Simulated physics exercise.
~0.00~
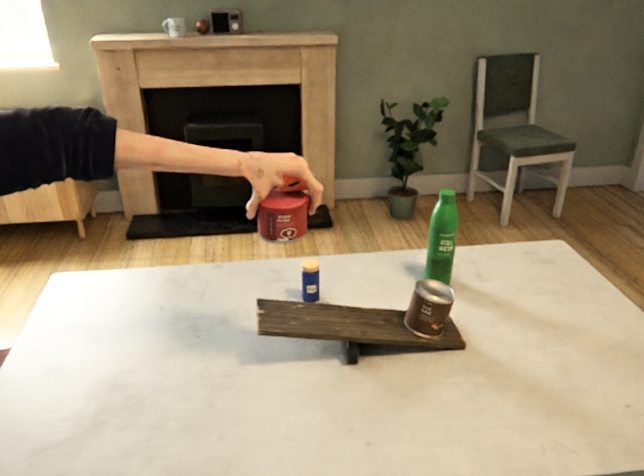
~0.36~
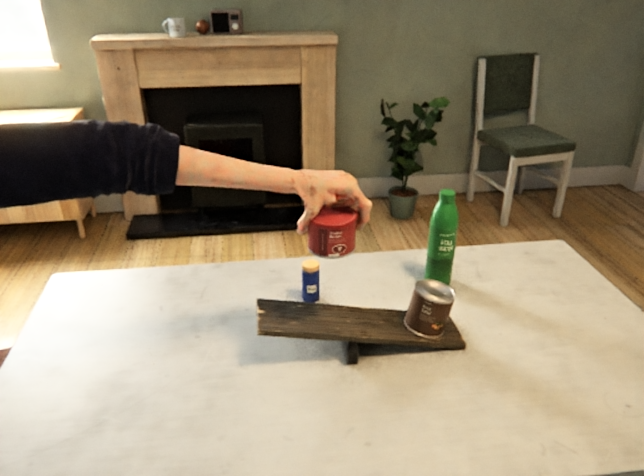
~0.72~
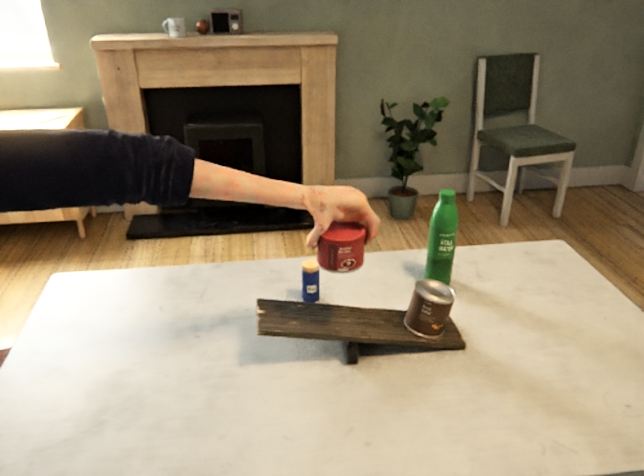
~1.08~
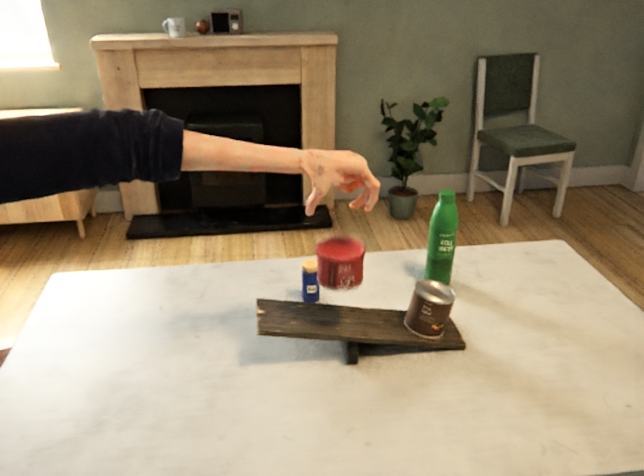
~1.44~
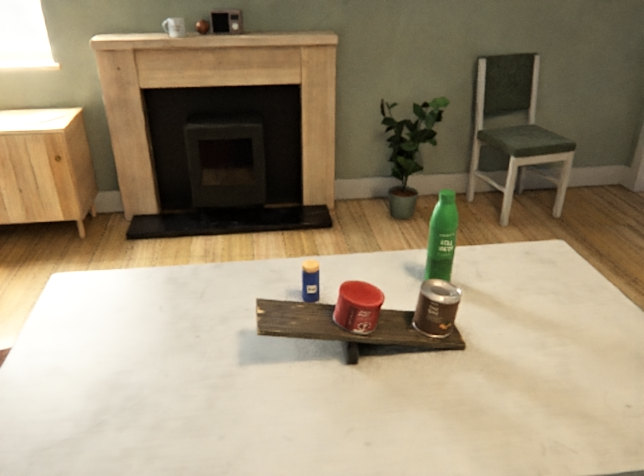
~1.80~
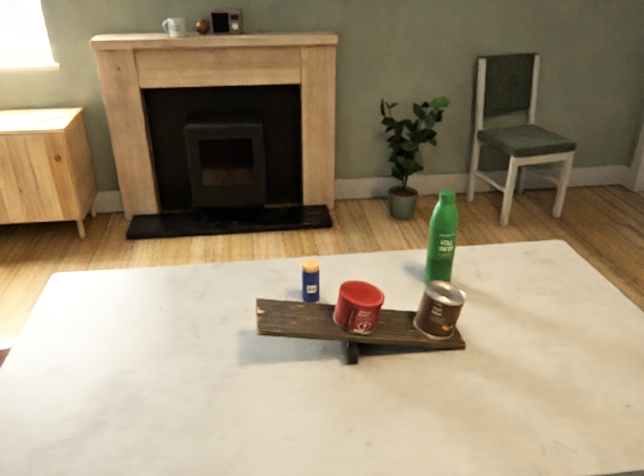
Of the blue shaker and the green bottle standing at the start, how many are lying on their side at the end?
None of them are. The blue shaker and the green bottle both still stand upright at the end.
